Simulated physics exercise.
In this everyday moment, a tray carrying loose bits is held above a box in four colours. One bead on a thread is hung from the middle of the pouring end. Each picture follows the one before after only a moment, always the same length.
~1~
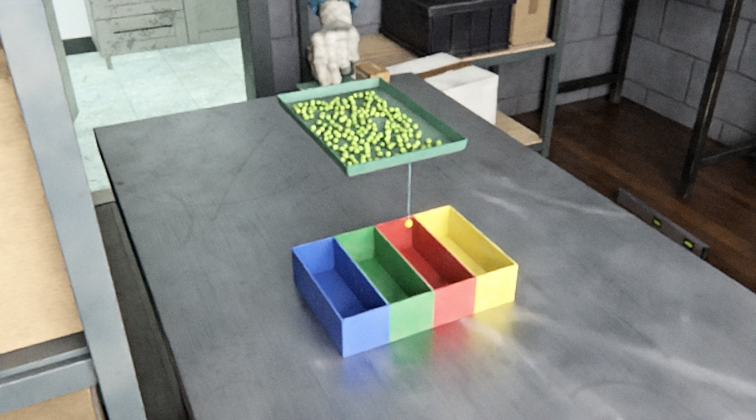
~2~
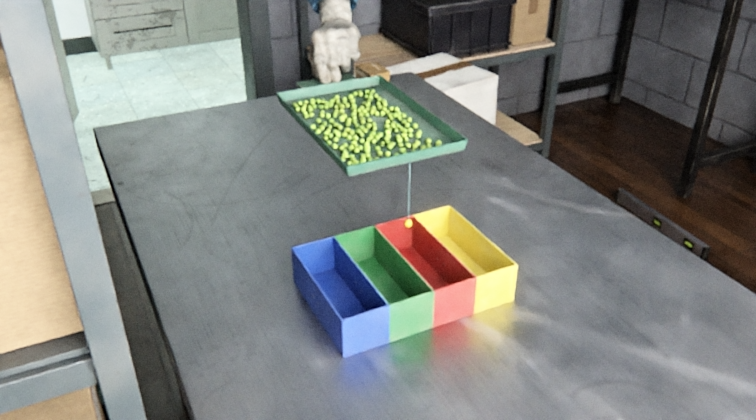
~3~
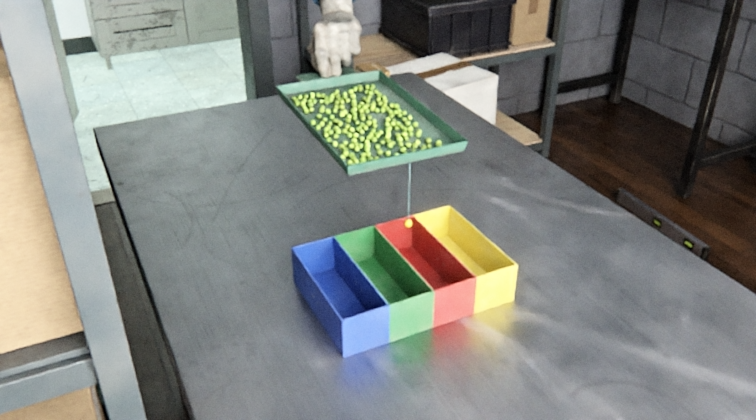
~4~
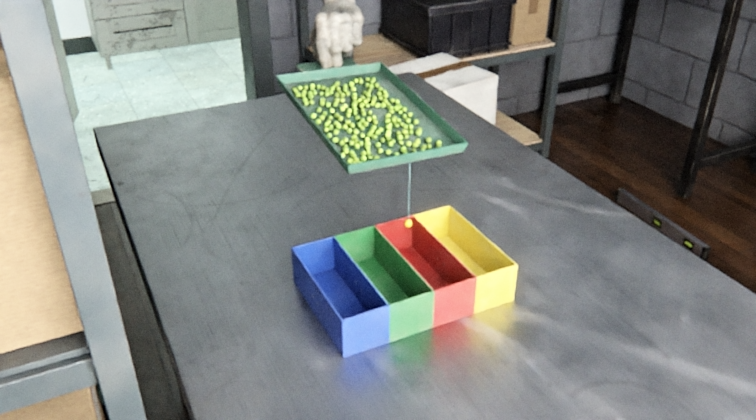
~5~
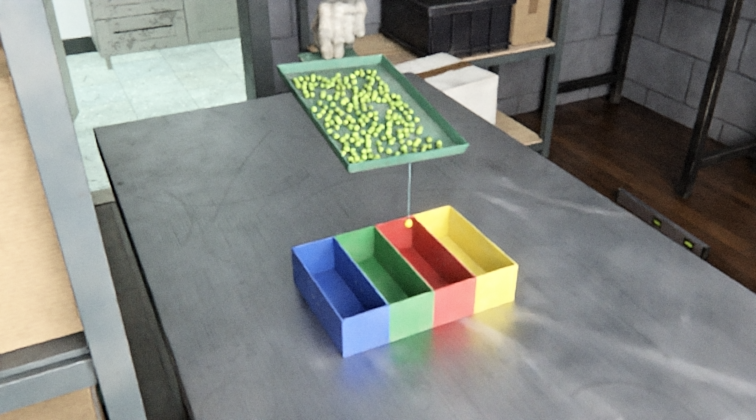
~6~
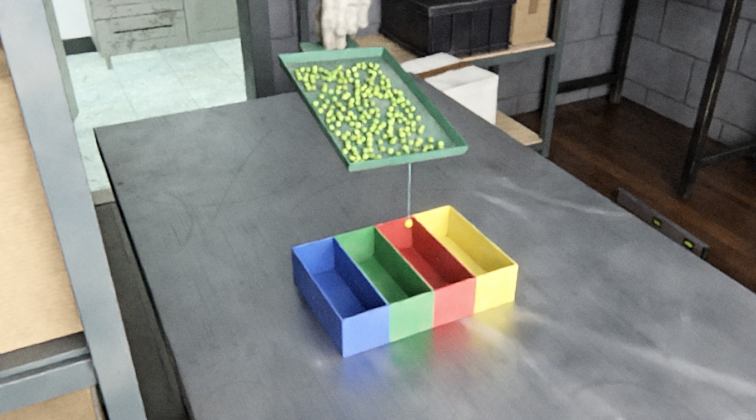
A pale hand behind a green tray of peas slowly raising its far end above a box with four coloured compartments.
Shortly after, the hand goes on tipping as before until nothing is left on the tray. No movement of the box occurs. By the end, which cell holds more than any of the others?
That would be the yellow one.
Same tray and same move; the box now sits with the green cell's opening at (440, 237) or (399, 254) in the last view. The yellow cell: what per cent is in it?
Roughly 0% on the first try and 60% on the second.
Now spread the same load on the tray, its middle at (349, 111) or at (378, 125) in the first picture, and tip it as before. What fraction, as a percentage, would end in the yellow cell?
Close to 70 and close to 70 per cent.
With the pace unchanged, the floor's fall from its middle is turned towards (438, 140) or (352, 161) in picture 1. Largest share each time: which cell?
First try: The yellow one. Second try: The green cell.
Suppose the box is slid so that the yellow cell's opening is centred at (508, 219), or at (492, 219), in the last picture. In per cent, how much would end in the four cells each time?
Try 1: Some 100 %; try 2: Some 100 %.
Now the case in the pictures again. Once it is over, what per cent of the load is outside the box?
It works out to close to 10 per cent.
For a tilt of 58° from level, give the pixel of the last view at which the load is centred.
(429, 139).
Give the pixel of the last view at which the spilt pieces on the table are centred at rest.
Check roughly (517, 261) and you'll find the middle.
Shortly afterwards, tray tipped steeply; all but a few on the tray; only a few in the yellow cell; only a few falling or outside the box.
Next, tray tipped right over; the bulk on the tray; a little in the yellow cell; only a few in the red cell; near a quarter falling or outside the box.
Some moments later, tray tipped past a quarter turn; near two thirds in the yellow cell; near a quarter in the red cell; only a few in the green cell; only a few in the blue cell; a little falling or outside the box.
In the end, tray tipped past a quarter turn; near two thirds in the yellow cell; near a quarter in the red cell; only a few in the green cell; only a few in the blue cell; a little outside the box.
